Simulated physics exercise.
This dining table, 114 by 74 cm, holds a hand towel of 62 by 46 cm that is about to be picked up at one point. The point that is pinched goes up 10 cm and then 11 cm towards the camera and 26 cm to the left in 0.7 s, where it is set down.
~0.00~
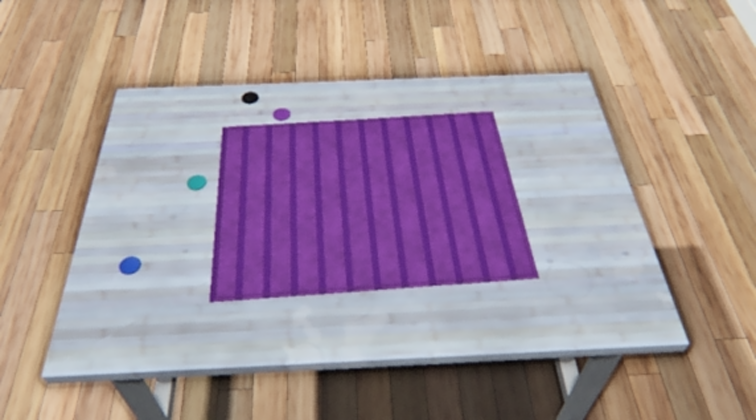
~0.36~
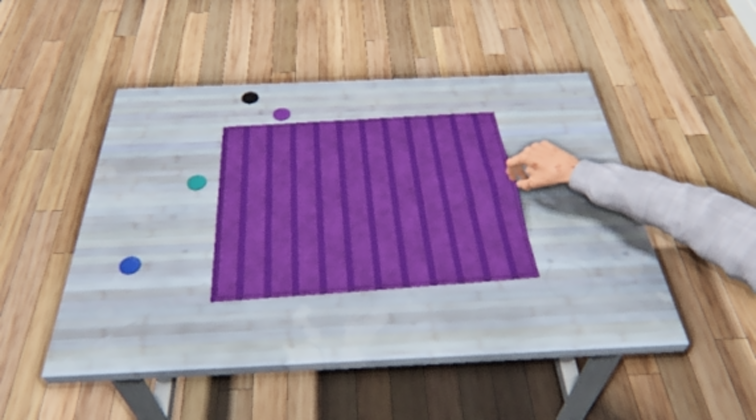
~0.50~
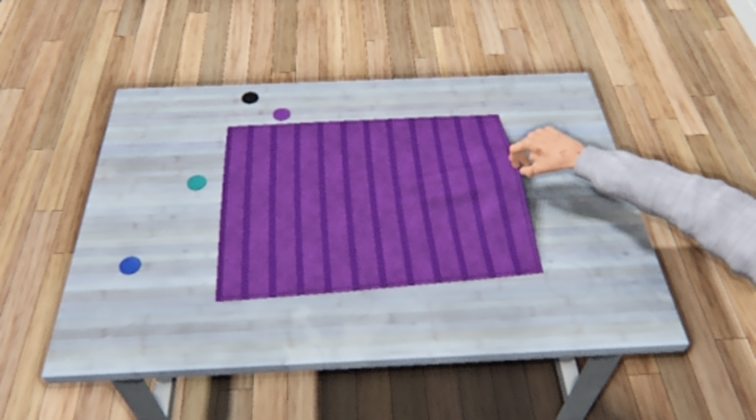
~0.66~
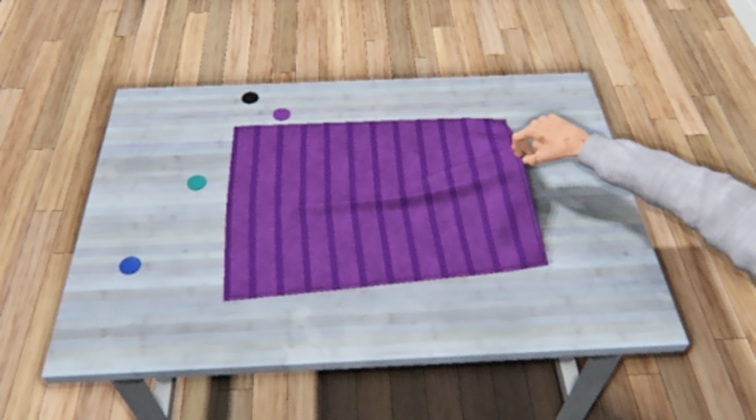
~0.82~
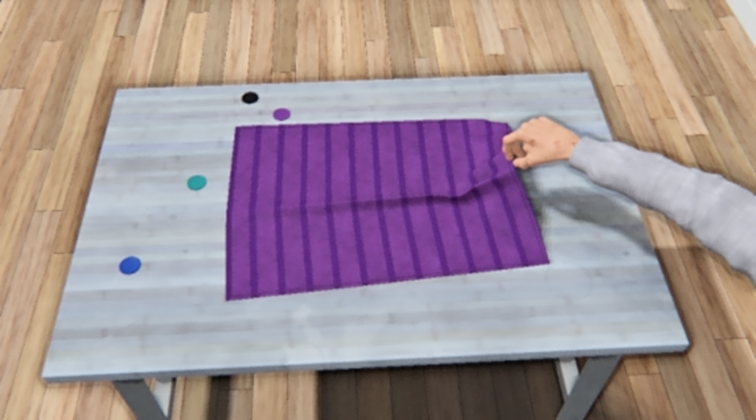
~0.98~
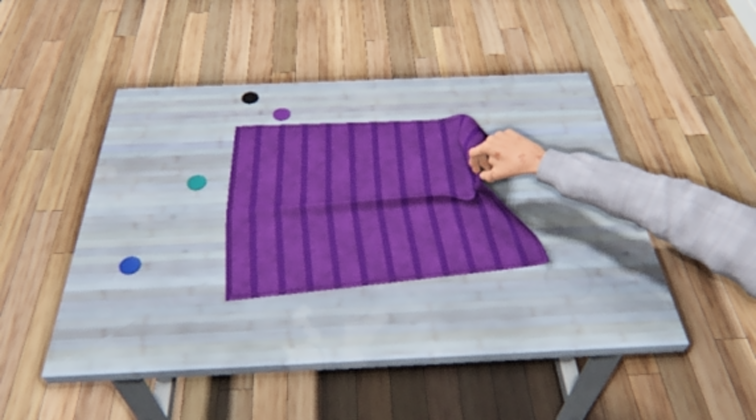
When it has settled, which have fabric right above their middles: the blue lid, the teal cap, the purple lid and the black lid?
The blue lid remains in the open, the teal cap still shows, the purple lid remains in the open, the black lid remains in the open.
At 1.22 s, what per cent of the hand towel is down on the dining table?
75 per cent.
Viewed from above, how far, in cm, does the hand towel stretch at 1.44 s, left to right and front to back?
From overhead, it's around 52 cm across with near 46 cm of depth.
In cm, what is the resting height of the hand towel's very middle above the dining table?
I'd put it near 0 cm.
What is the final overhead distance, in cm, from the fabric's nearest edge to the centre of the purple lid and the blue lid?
Around 4 centimetres, then around 18 centimetres.
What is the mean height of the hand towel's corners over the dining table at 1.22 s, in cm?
0 cm.
After 1.2 s, 75 % of it is down, spanning 54 by 46 cm, above no small thing.
After 1.4 s, 70 % of it is down, spanning 52 by 46 cm, above no small thing.
After 1.7 s, 70 % of it is down, spanning 51 by 46 cm, above no small thing.
After 1.9 s, 70 % of it is down, spanning 52 by 46 cm, above no small thing.
After 2.9 s, 70 % of it is down, spanning 52 by 46 cm, above no small thing.
